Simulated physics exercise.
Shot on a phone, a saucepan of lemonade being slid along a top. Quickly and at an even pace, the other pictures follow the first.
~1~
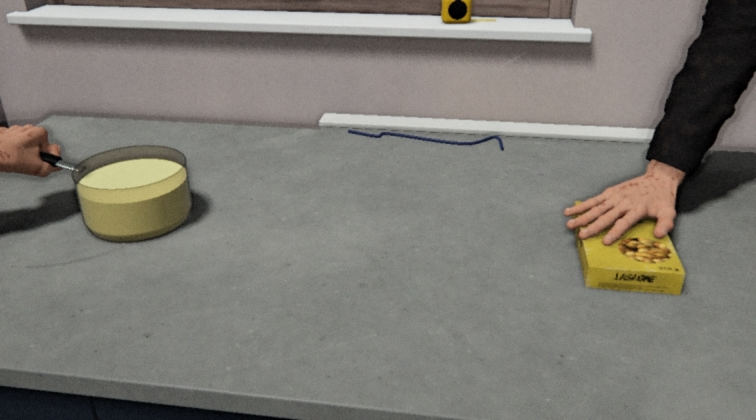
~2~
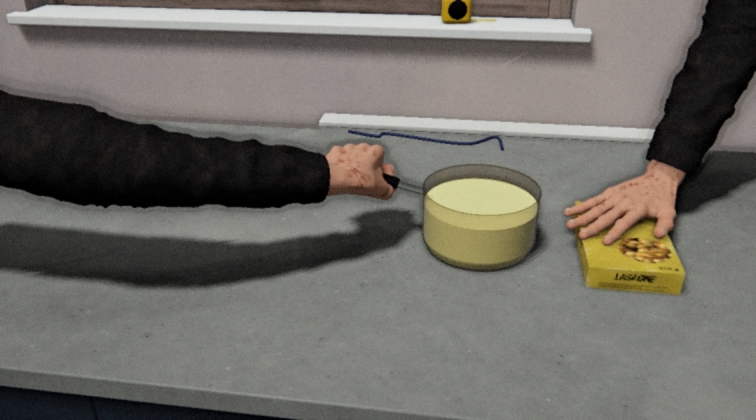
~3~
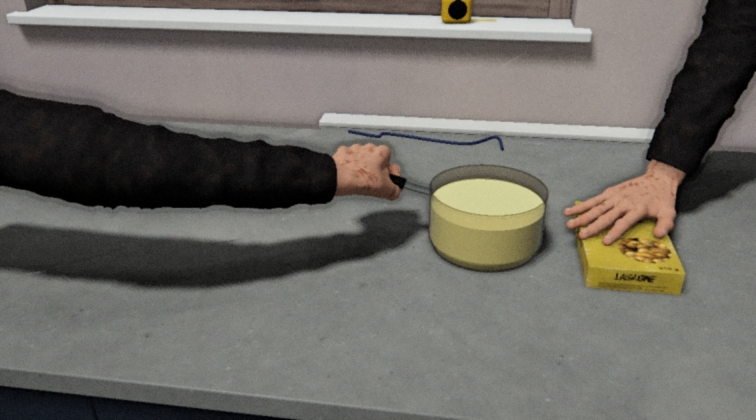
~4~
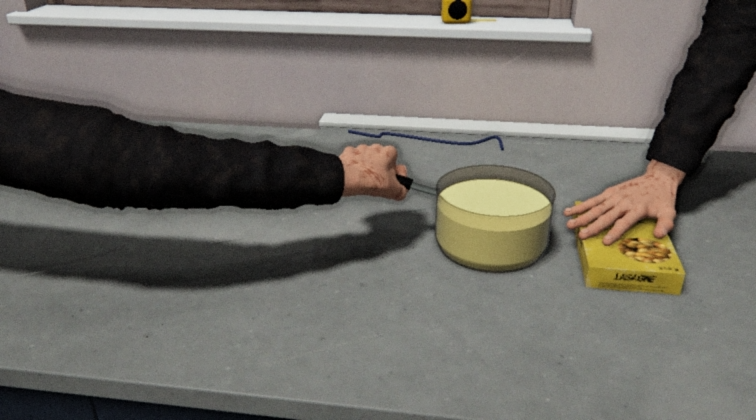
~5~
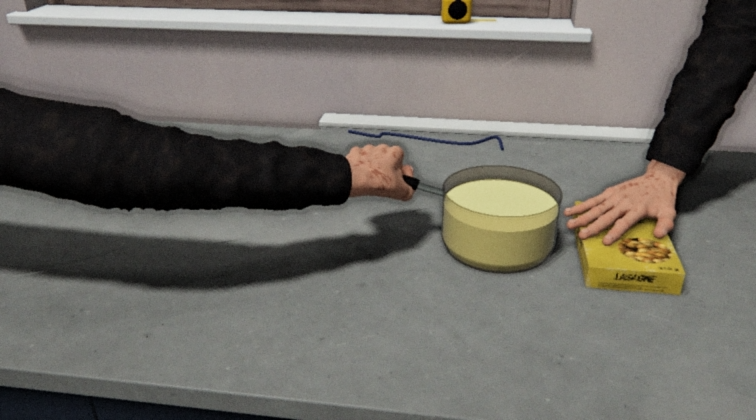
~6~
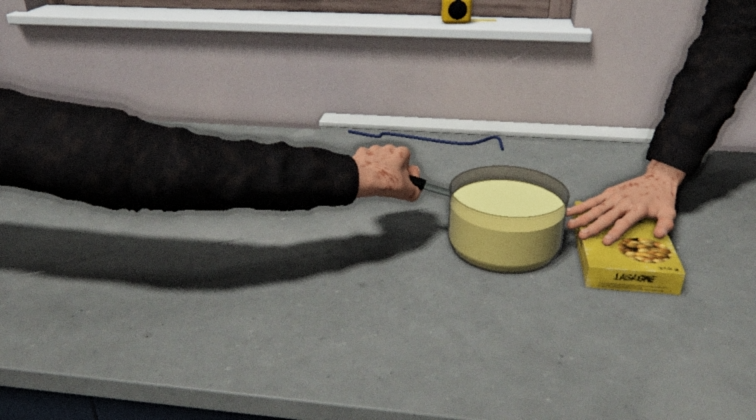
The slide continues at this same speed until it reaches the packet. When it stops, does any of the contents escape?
Nothing is lost.
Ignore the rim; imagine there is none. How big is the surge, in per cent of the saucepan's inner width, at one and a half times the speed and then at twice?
Roughly 10 per cent first, then roughly 15 per cent.
A moment on, the saucepan meets the packet.
Further on, the lemonade surges up the wall; the wave climbs under half way to the rim.
When it is over, the saucepan stands at the packet; all is still inside.
